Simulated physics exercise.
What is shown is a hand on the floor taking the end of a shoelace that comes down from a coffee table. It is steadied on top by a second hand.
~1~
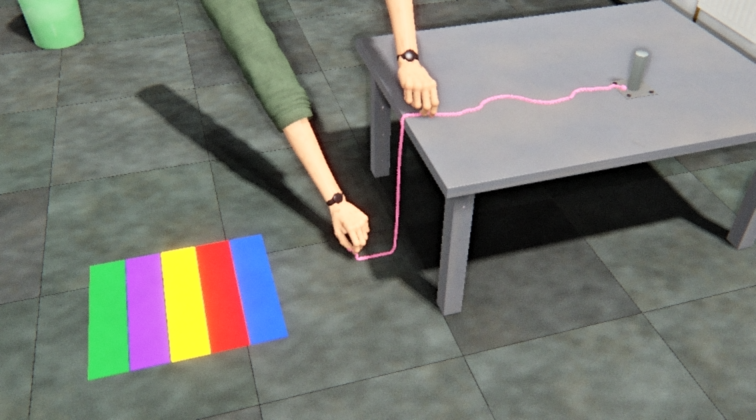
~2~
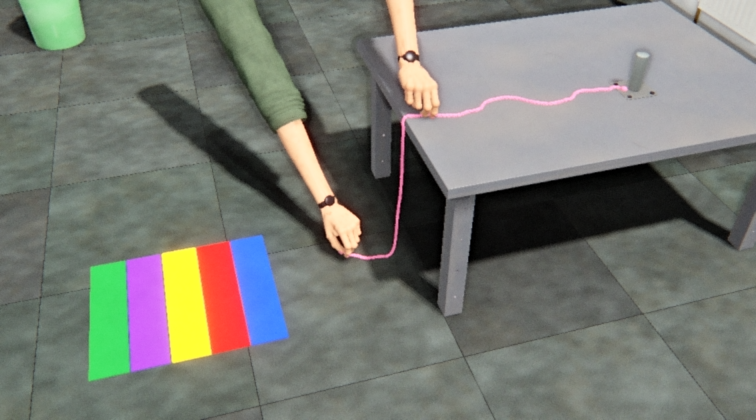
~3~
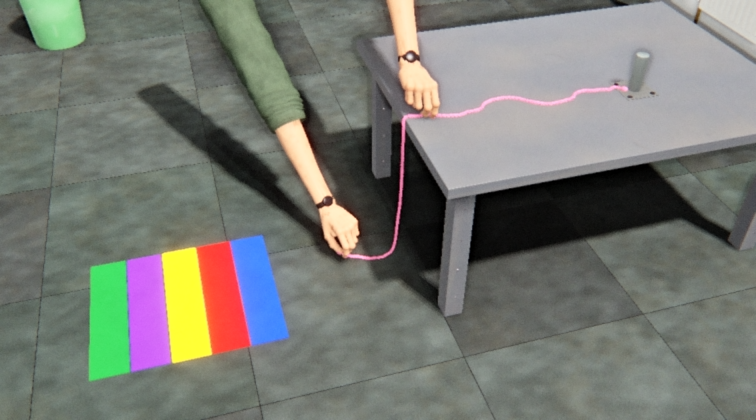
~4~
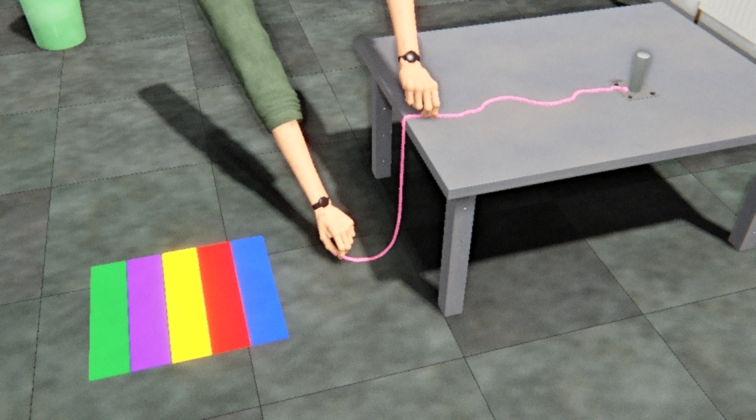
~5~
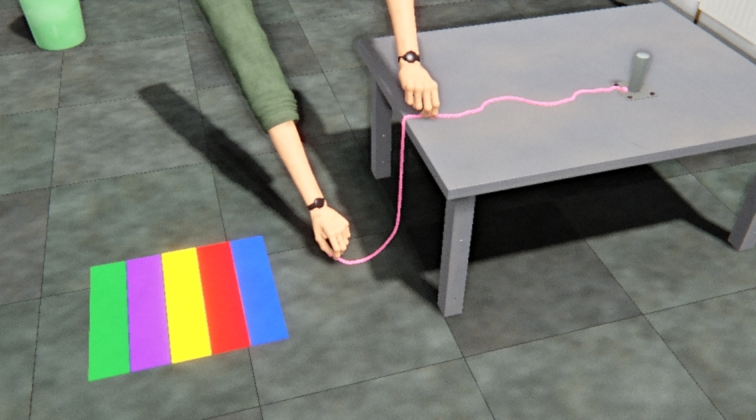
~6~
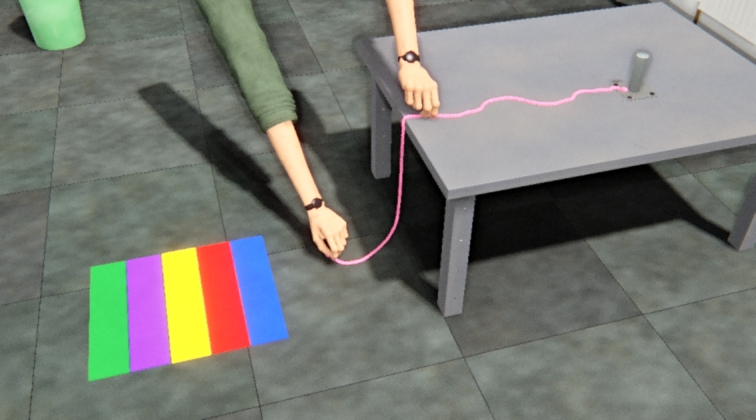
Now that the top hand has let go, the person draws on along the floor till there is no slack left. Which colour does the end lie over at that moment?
It lies over red.
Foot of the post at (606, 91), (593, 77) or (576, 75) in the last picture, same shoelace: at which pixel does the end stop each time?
Try by try: (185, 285), (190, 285) and (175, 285).
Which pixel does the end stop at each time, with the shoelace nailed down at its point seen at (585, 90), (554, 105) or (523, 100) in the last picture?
Estimated spots in sequence: (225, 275), (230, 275), (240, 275).
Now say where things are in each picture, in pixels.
In the first frame, end (353, 250); blue (265, 319); red (227, 328); yellow (188, 336); purple (149, 344); green (108, 353).
In the second frame, end (345, 253); shoelace through (592, 91) (533, 102) (474, 111) (403, 127) (401, 188) (394, 246).
In the third frame, end (343, 253).
In the fourth frame, end (338, 255); shoelace through (592, 91) (534, 103) (474, 111) (404, 127) (401, 188) (391, 245).
In the fifth frame, end (334, 255).
In the sixth frame, end (332, 256); shoelace through (592, 91) (534, 103) (474, 112) (403, 127) (400, 188) (382, 245).
A little later, end near (287, 265); short of the strips.
Next, end near (246, 273); over blue.
When it is tight, end near (221, 277); over red. Over red.
